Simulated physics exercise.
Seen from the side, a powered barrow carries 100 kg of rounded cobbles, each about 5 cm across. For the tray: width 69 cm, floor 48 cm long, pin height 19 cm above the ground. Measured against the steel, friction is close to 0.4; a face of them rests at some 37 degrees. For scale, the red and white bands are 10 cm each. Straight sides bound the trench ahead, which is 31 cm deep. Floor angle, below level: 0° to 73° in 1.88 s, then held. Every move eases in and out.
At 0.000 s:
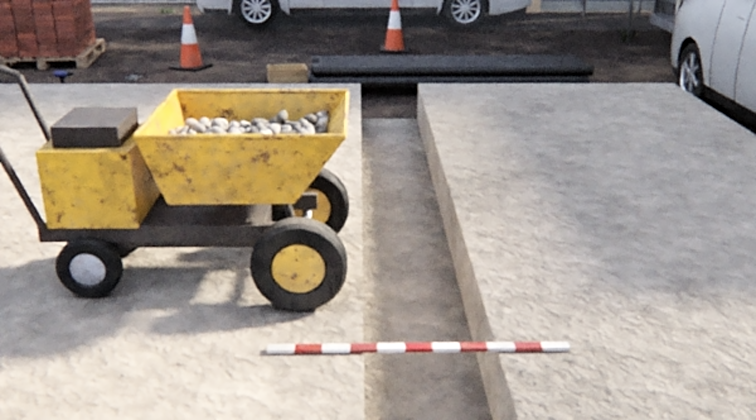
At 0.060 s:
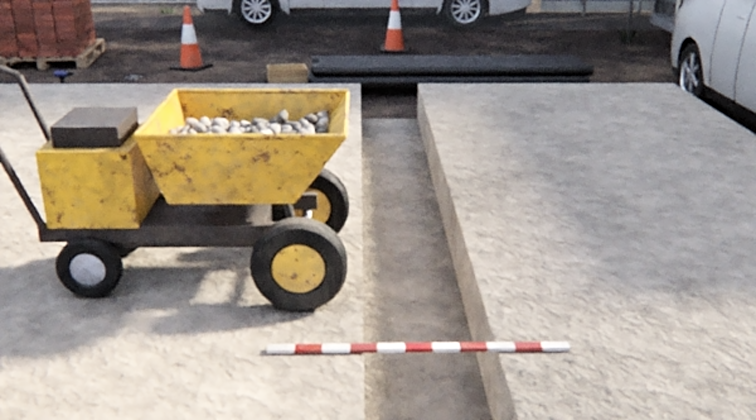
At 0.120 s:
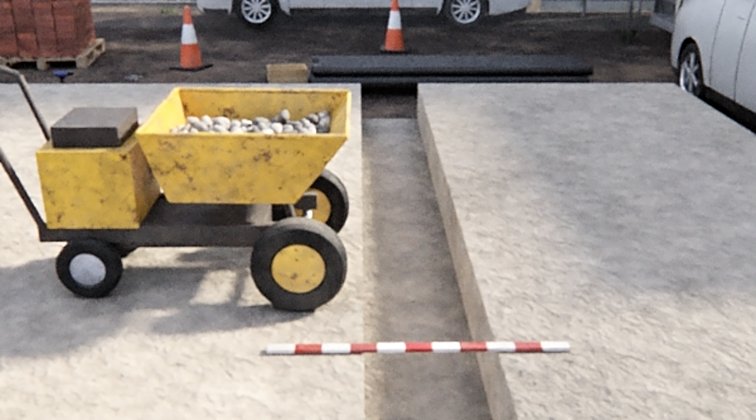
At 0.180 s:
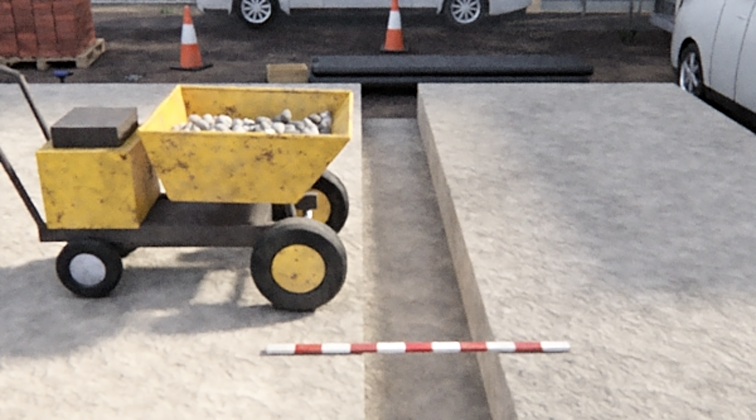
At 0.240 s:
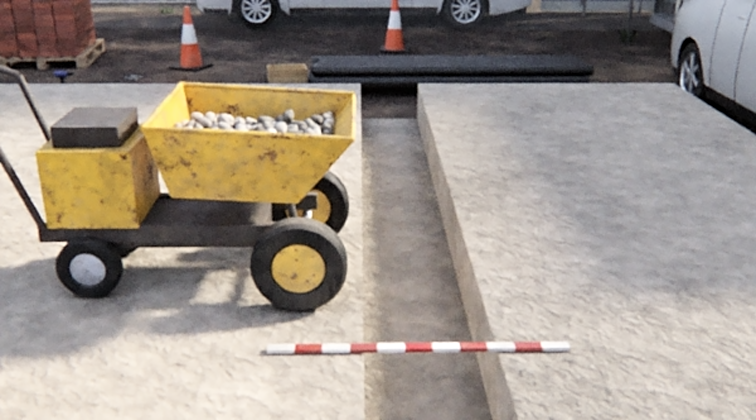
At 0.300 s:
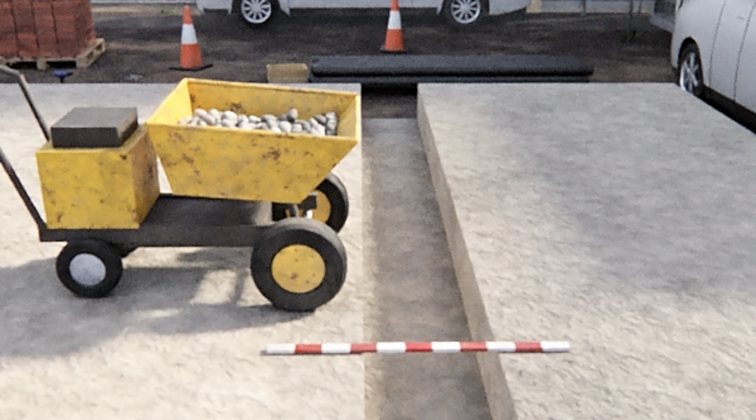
A yellow powered barrow with black wheels, its tray holding rounded grey and white cobbles, stands on a pale slab at the left, seen from the side in a work yard. A straight-sided trench separates it from another slab at right, with a red and white banded pole lying across the near end and two orange cones behind. The tray slowly tilts slightly toward the trench, while the camera stays still.
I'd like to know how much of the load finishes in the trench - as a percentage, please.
Somewhere near 69 per cent of it finishes in the trench.
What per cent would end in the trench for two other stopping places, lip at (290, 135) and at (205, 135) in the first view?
Near 100 and near 65 percent.
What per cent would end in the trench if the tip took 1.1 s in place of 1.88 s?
55 per cent.
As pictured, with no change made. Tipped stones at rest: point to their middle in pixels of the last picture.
Around (456, 319).
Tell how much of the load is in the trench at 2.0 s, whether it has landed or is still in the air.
At that moment: Approx. 30 %.
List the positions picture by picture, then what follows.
Lip at (345, 137), floor tilted 0°, highest stones at (260, 125), in the first frame.
The tray is at 0°, its lip at (346, 137); the top of the load is at (248, 124); the stones move at 0.1 m/s on average, in the second frame.
The tray is at 1°, its lip at (347, 137); the top of the load is at (234, 124); the stones move at 0.1 m/s on average, in the third frame.
Lip at (350, 138), floor tilted 2°, highest stones at (236, 123); the stones move at 0.2 m/s on average, in the fourth frame.
Lip at (354, 140), floor tilted 3°, highest stones at (230, 121); the stones move at 0.2 m/s on average, in the fifth frame.
The tray is at 5°, its lip at (358, 141); the top of the load is at (226, 119); the stones move at 0.2 m/s on average, in the sixth frame.
After 1.4 s the floor is at 62°; 100 % in the tray; the foremost stones are at (428, 206).
After 2.0 s the floor is at 73°; 49 % in the tray, 29 % in the trench, 22 % past the trench; the foremost stones are at (546, 261).
After 2.3 s the floor is at 73°; 22 % in the tray, 46 % in the trench, 32 % past the trench; the foremost stones are at (599, 272).
After 4.3 s the floor is at 73°; 0 % in the tray, 69 % in the trench, 31 % past the trench; the foremost stones are at (612, 270).
